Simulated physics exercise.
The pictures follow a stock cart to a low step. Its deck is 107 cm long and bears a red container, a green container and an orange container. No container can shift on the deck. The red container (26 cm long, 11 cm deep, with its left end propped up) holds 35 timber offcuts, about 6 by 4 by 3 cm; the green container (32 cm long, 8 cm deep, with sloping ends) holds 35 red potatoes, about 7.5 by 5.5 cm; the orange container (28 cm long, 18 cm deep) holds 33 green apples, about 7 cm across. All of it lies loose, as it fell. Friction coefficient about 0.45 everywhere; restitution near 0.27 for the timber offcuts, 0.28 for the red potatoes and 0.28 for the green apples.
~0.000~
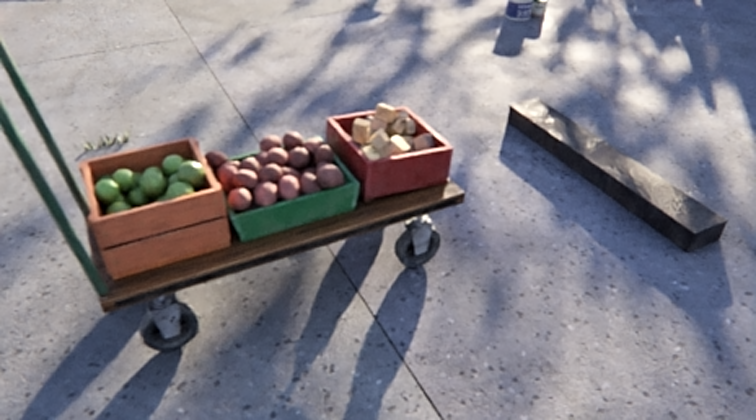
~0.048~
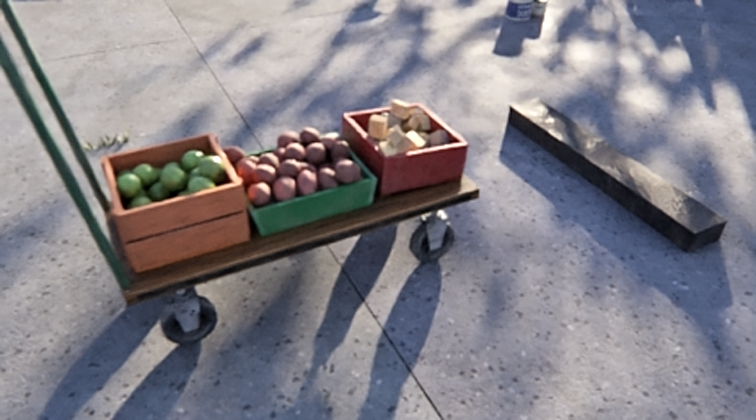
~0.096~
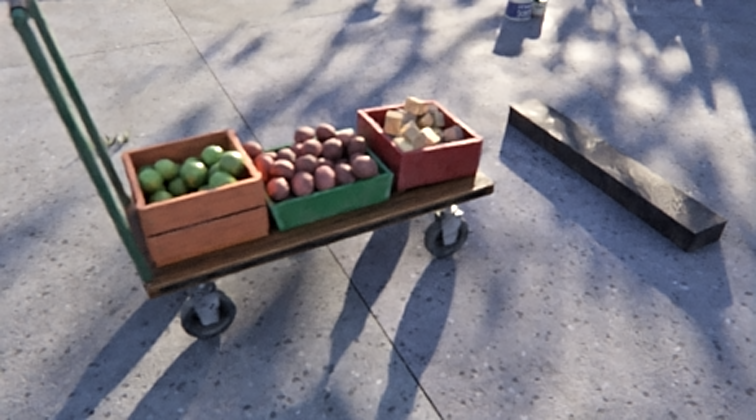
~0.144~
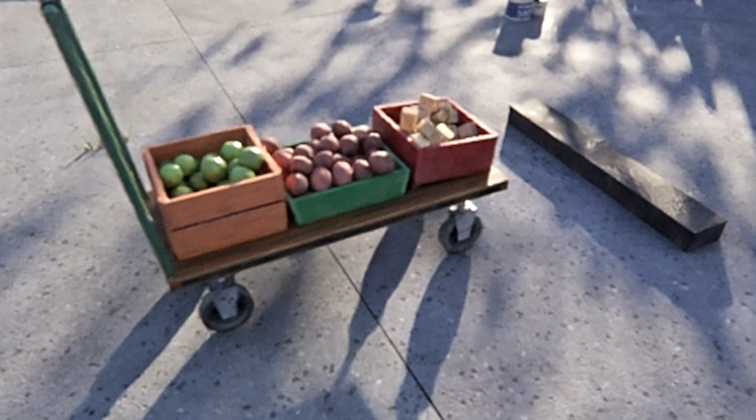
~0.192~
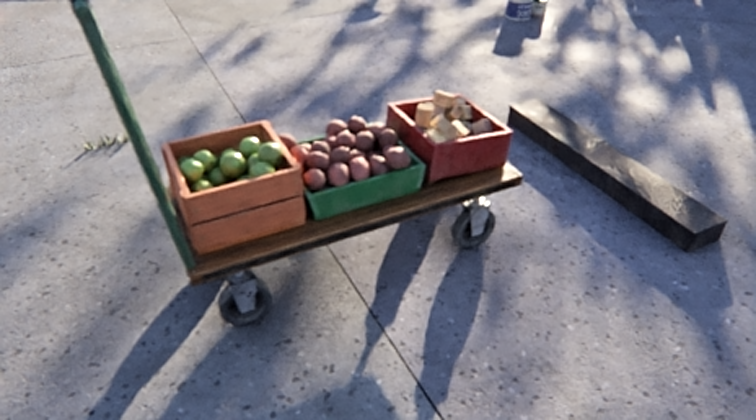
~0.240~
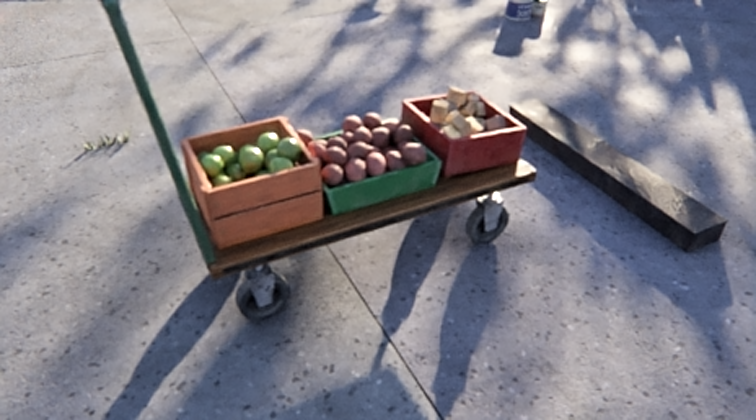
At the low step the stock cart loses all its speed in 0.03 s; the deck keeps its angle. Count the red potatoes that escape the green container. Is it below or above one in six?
Out of the green container go fewer than one in six of the red potatoes.
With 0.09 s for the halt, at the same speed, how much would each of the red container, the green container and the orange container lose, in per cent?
Then red container 0, green container 0, orange container 0 per cent.
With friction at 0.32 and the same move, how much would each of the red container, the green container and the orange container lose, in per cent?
In that case red container 0, green container 0, orange container 0 per cent.
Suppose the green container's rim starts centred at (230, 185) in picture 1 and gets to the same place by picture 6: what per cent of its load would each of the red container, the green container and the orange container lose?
Then red container 10, green container 10, orange container 0 per cent.
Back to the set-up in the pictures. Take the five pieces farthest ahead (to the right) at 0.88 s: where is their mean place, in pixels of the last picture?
Near (609, 88).
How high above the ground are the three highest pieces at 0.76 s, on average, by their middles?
Some 48 cm up.
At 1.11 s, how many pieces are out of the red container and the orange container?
Out by then, roughly: Red container 1, orange container 0.
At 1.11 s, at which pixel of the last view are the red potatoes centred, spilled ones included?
At about (499, 118).
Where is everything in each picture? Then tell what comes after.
In the first picture (places track the rim corner closest to us here), green container (236, 216); red container (371, 162); 78 cm to go; all still inside.
The second picture shows green container (256, 211); red container (388, 157); 72 cm to go.
The third picture shows green container (275, 205); red container (405, 153); 67 cm to go.
The fourth picture shows green container (294, 200); red container (421, 148); 61 cm to go.
The fifth picture shows green container (312, 195); red container (437, 144); 56 cm to go.
The sixth picture shows green container (330, 190); red container (453, 140); 50 cm to go; all still inside.
After 0.66 s, the wheels strike.
After 0.76 s, the red container has all 35, the green container has all 35 and the orange container has all 33.
After 0.88 s, the red container has all 35, the green container is down by 1 of 35 and the orange container has all 33.
After 1.11 s, the red container is down by 1 of 35, the green container is down by 1 of 35 and the orange container has all 33.
When it is over (at 1.62 s), the red container is down by 1 of 35, the green container is down by 2 of 35 and the orange container has all 33. Asked share, 2 of 35, 6 per cent.
